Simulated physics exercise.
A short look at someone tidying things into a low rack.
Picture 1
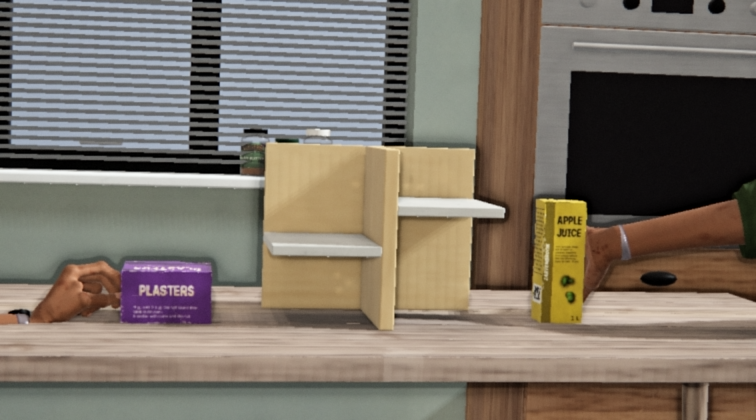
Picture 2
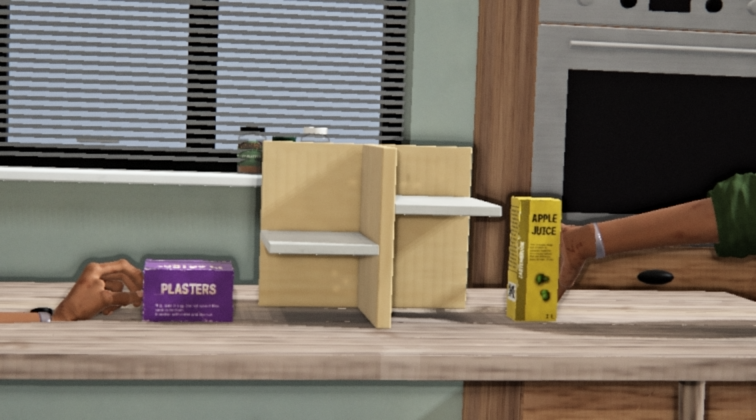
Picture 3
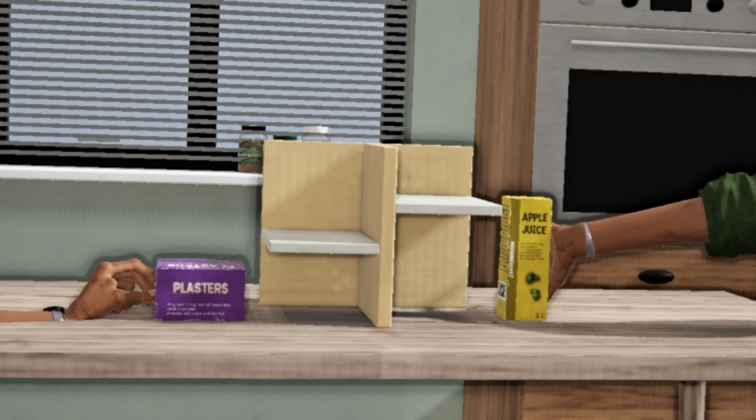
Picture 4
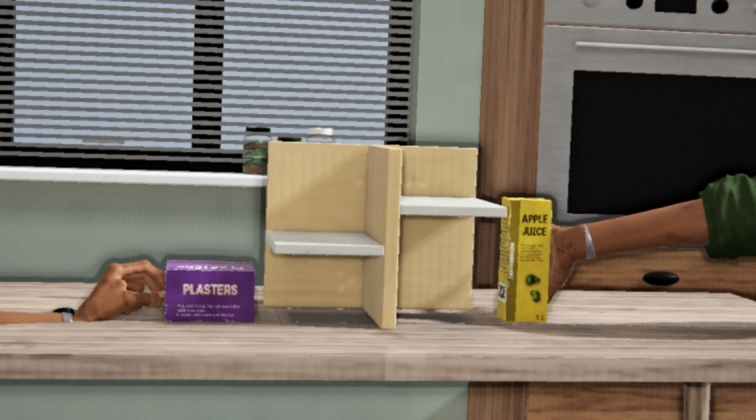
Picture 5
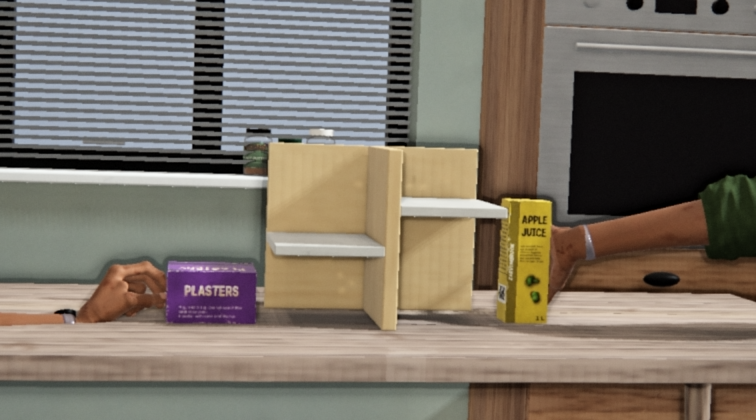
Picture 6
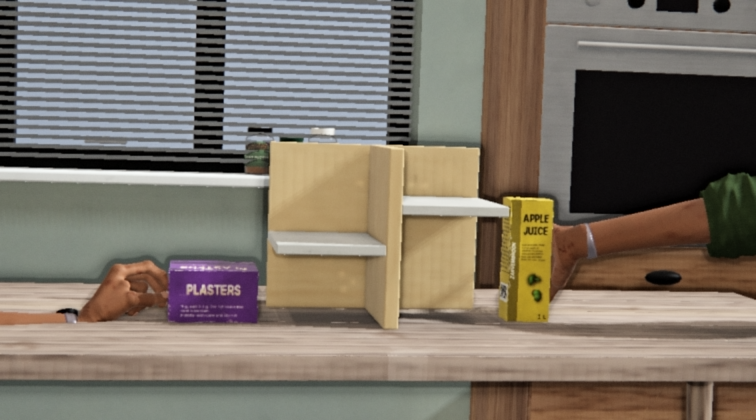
Two hands slide a purple plasters box and a yellow juice carton inward beside a shelf.
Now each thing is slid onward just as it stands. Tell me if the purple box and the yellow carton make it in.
The purple box goes under, the yellow carton stops at the shelf.
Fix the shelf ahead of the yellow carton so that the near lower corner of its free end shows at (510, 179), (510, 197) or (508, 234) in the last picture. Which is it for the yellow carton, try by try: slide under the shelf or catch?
In that order, it clears the shelf; fits; gets stuck.
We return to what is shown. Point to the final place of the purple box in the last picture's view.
Around (320, 293).
Then, 0.28 s after the last picture, purple box sliding up to the opening near (231, 292); yellow carton stopped at the opening near (512, 259).
Then, 0.52 s after the last picture, purple box part of the way in near (268, 292); yellow carton stopped at the opening near (512, 259).
Then, 0.72 s after the last picture, purple box part of the way in near (299, 293); yellow carton stopped at the opening near (512, 259).
At rest, the purple box slides in, near (320, 293); the yellow carton catches on the edge, near (512, 259).
